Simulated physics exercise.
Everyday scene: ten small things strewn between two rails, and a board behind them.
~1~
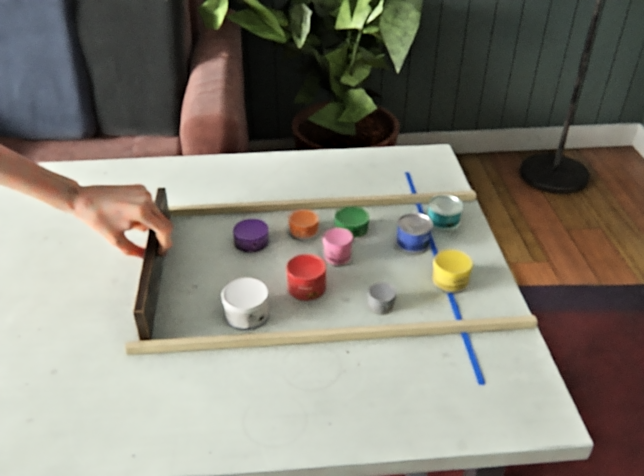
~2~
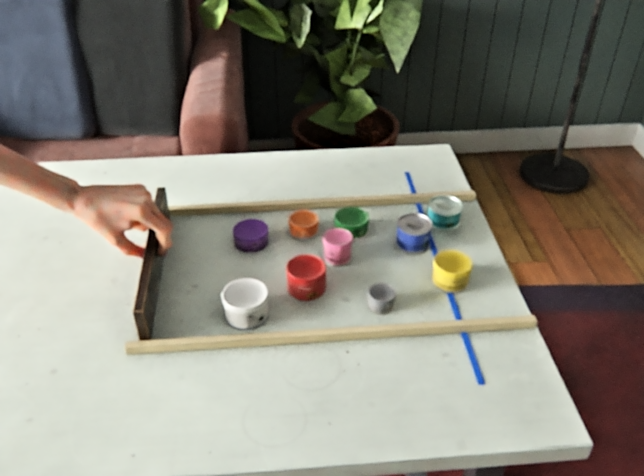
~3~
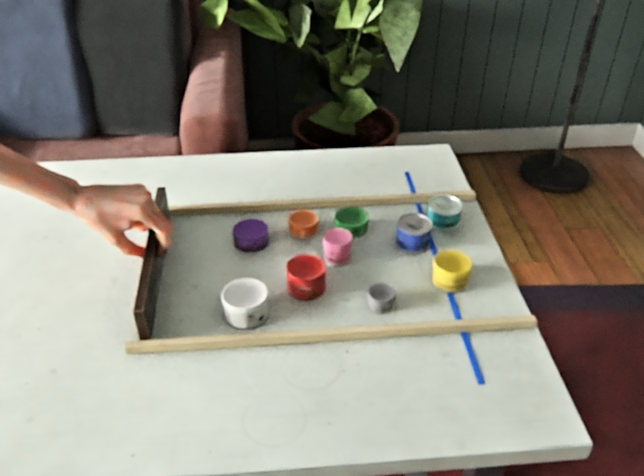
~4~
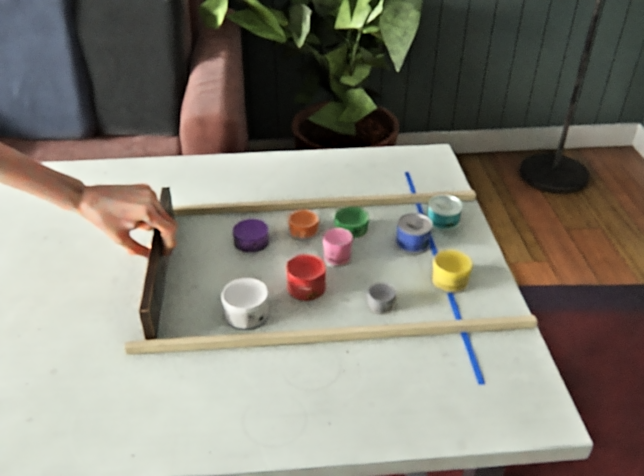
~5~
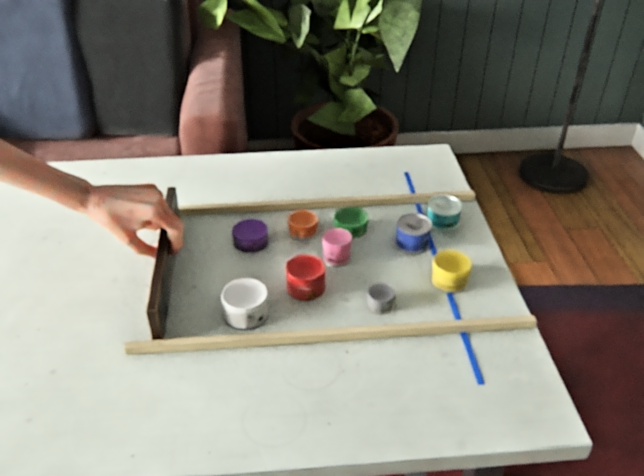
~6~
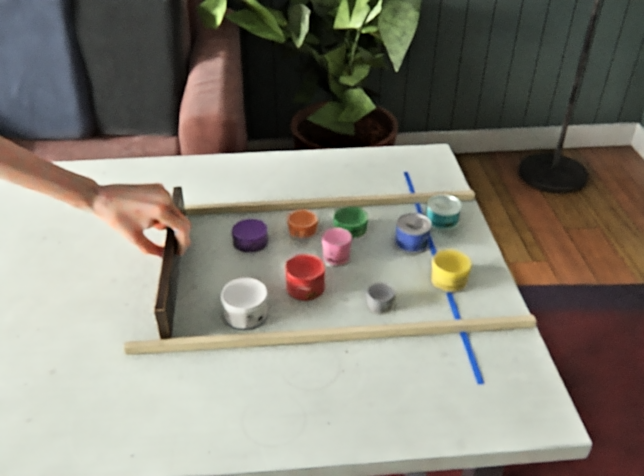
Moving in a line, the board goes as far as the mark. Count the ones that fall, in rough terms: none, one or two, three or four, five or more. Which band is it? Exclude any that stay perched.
The band is one or two.
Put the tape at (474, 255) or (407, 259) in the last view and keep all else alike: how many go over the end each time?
It would be 5 and 0.
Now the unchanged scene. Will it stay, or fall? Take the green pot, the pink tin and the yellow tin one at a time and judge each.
Green pot: Up; pink tin: Up; yellow tin: Up.
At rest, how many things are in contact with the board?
Result: 5 in all.
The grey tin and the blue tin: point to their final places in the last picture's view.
Roughly (510, 296); the other one roughly (477, 237).
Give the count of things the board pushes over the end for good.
That makes a total of 1.
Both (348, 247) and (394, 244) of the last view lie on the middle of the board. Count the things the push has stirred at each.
Note: First position 7; second position 10.
Soon after, none off yet; turquoise tin at rest near (443, 212); yellow tin at rest near (451, 272); blue tin at rest near (413, 233).
By the end, the number that fall off is one or two; fallen, turquoise tin.
